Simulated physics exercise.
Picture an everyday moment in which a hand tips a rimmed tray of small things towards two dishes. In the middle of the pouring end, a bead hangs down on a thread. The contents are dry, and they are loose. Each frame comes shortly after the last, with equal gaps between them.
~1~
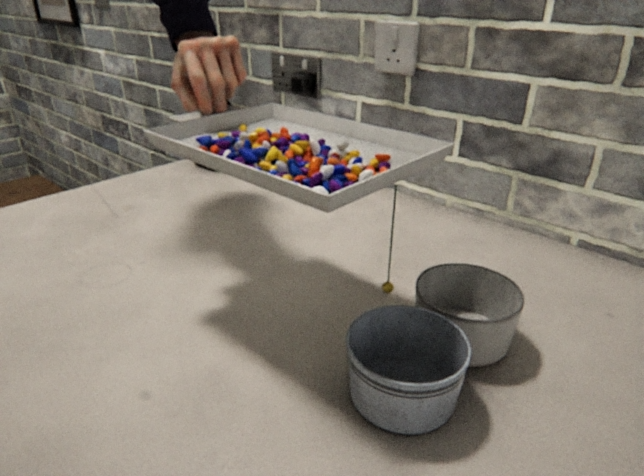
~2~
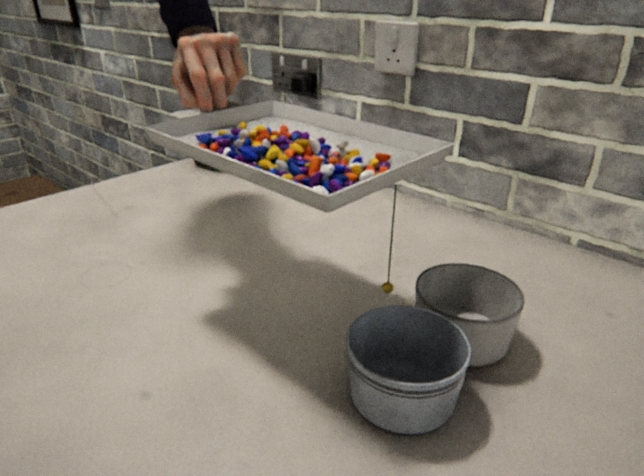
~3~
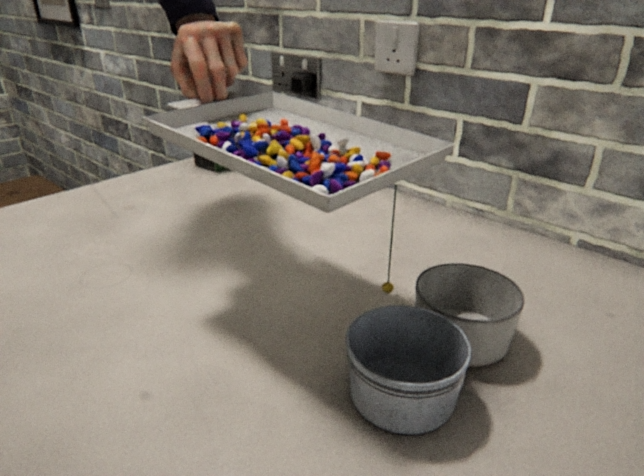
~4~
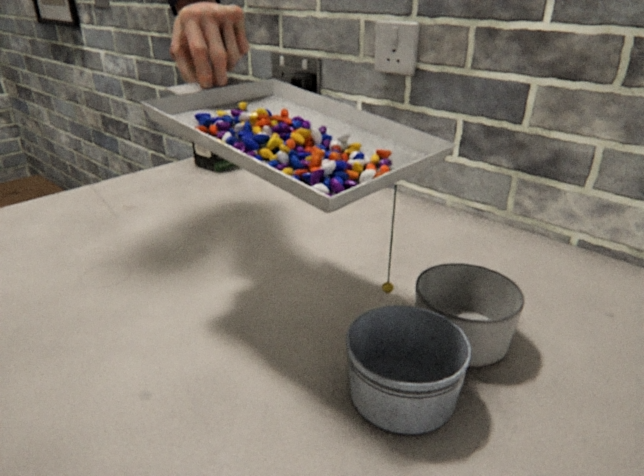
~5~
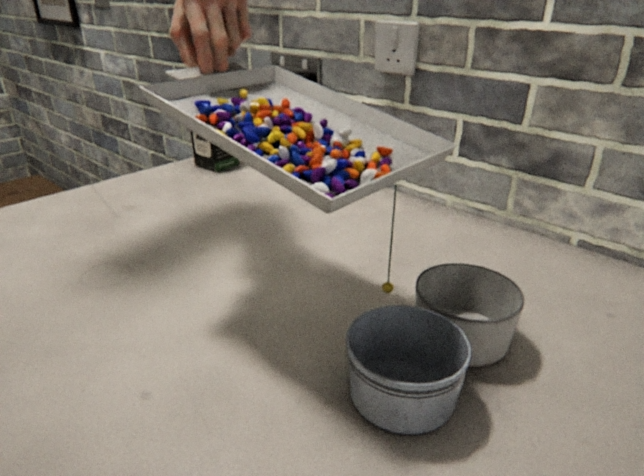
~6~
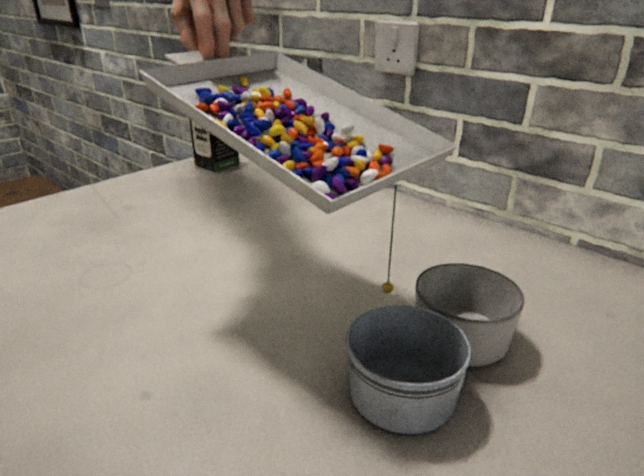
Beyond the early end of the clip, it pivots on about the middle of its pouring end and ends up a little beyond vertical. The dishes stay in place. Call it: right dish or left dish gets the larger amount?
Left dish.
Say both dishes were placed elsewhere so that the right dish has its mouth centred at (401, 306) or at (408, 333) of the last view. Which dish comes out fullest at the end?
Place 1 - the dish at right; place 2 - the dish at right.
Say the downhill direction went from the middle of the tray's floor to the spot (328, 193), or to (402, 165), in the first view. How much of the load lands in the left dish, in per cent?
The first try gives close to 40 per cent, the second close to 10 per cent.
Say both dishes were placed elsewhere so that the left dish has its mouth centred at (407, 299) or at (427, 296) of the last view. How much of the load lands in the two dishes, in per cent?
You'd see around 40 per cent and then around 40 per cent.
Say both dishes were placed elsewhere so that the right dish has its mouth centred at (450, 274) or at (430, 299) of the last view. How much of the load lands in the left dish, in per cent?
50 per cent the first time, 40 per cent the second time.
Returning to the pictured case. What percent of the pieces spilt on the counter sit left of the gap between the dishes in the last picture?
It works out to some 50 per cent.
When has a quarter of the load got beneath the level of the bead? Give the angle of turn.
75°.
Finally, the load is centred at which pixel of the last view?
At about (414, 384).
Shortly afterwards, tray tipped steeply; all but a few on the tray; only a few in the left dish; only a few in the right dish; only a few in the air.
Next, tray tipped right over; a little on the tray; near half in the left dish; near a quarter in the right dish; a little outside both; a little in the air.
Some moments later, tray tipped past a quarter turn; near two thirds in the left dish; near a quarter in the right dish; near a quarter outside both.
In the end, tray tipped past a quarter turn; near two thirds in the left dish; near a quarter in the right dish; near a quarter outside both.
